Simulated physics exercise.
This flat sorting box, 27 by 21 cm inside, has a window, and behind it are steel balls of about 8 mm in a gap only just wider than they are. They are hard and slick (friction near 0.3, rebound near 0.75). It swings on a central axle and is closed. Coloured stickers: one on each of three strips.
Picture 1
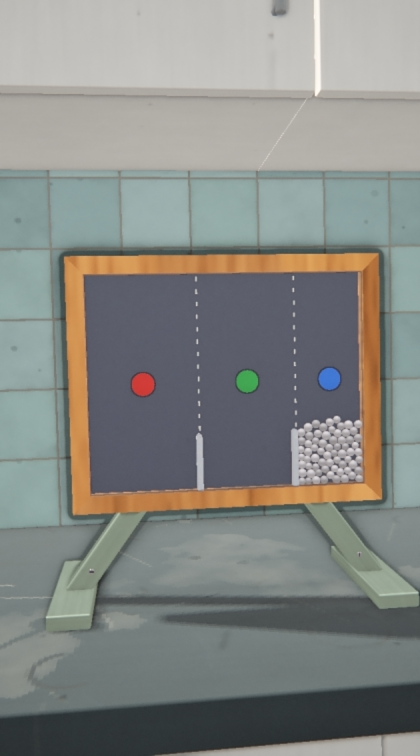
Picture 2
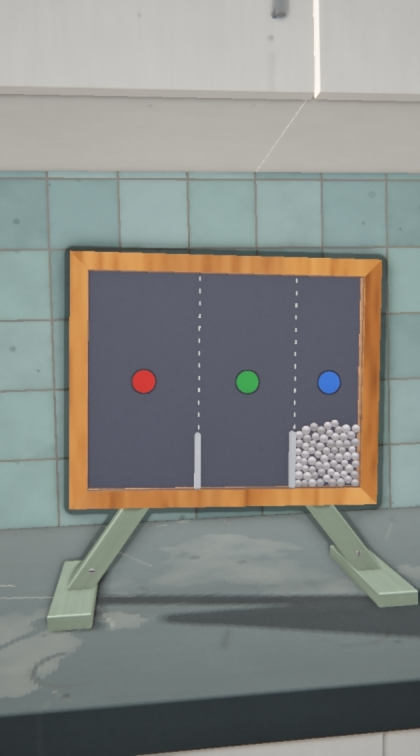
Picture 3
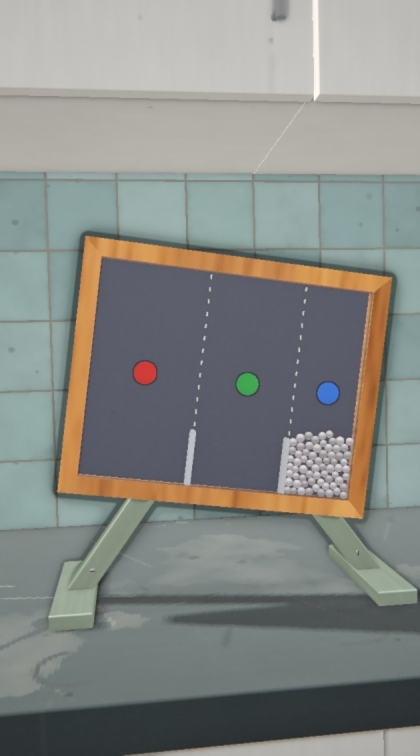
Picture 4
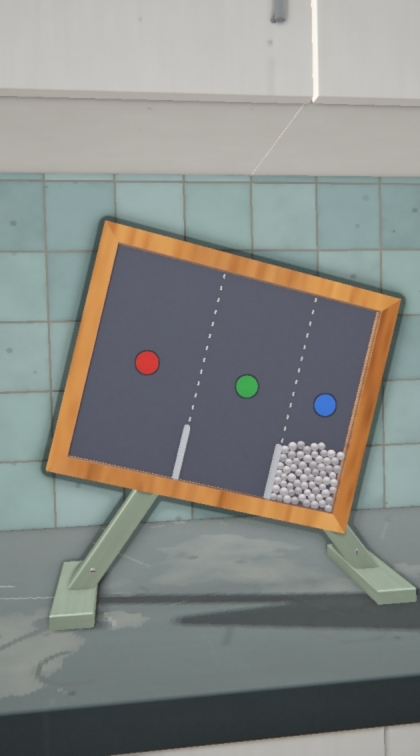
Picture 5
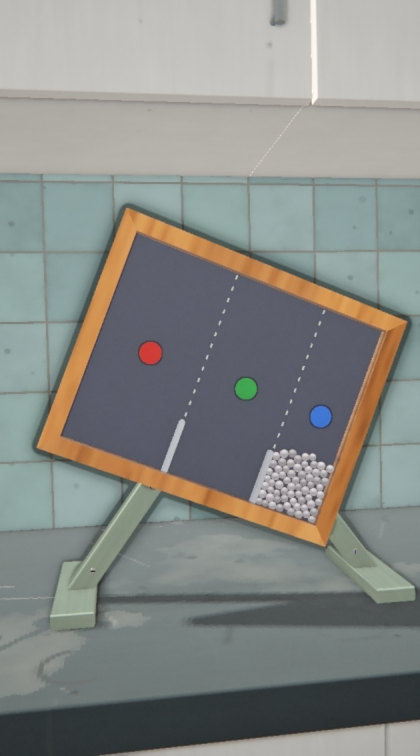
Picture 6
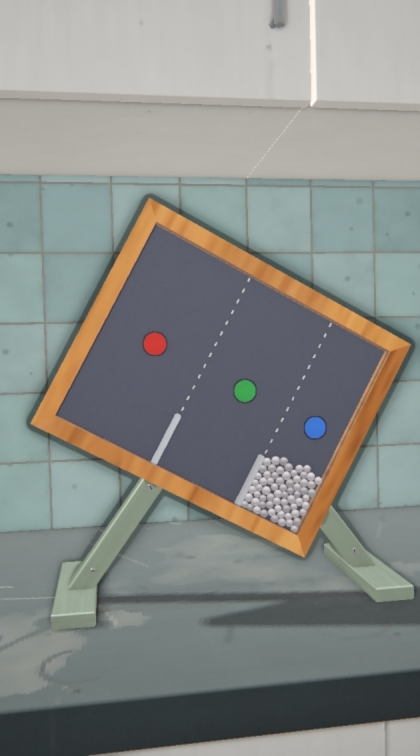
A wood-framed board holding small silvery balls at its lower right steadily tilts clockwise.
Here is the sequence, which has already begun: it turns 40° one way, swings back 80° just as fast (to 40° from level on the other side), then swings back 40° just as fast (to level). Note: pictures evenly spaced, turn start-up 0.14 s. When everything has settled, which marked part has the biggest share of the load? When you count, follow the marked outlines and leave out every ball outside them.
It is blue.
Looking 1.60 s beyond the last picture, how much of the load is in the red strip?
The share there is some 0 per cent.
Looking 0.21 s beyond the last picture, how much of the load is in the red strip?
Share: Some 0 %.
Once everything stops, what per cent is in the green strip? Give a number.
Roughly 10 percent.
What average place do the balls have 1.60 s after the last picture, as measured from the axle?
The middle sits around 11 cm right of it and 4 cm below it.
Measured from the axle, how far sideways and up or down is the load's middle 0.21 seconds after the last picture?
Right by about 3 cm and below by about 12 cm.
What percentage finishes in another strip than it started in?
Around 10 percent.
Then, 0.21 s after the last picture, it stands 40° clockwise; the balls' middle is 3 cm right of and 12 cm below the centre; blue 100 %.
Then, 1.61 s after the last picture, it stands 20° anticlockwise; the balls' middle is 11 cm right of and 4 cm below the centre; blue 90 %, green 10 %.
Then, 1.91 s after the last picture, it stands level; the balls' middle is 9 cm right of and 8 cm below the centre; blue 90 %, green 10 %.
At rest 2.7 s after the last picture, it stands level; red 0 %, blue 90 %, green 10 %.
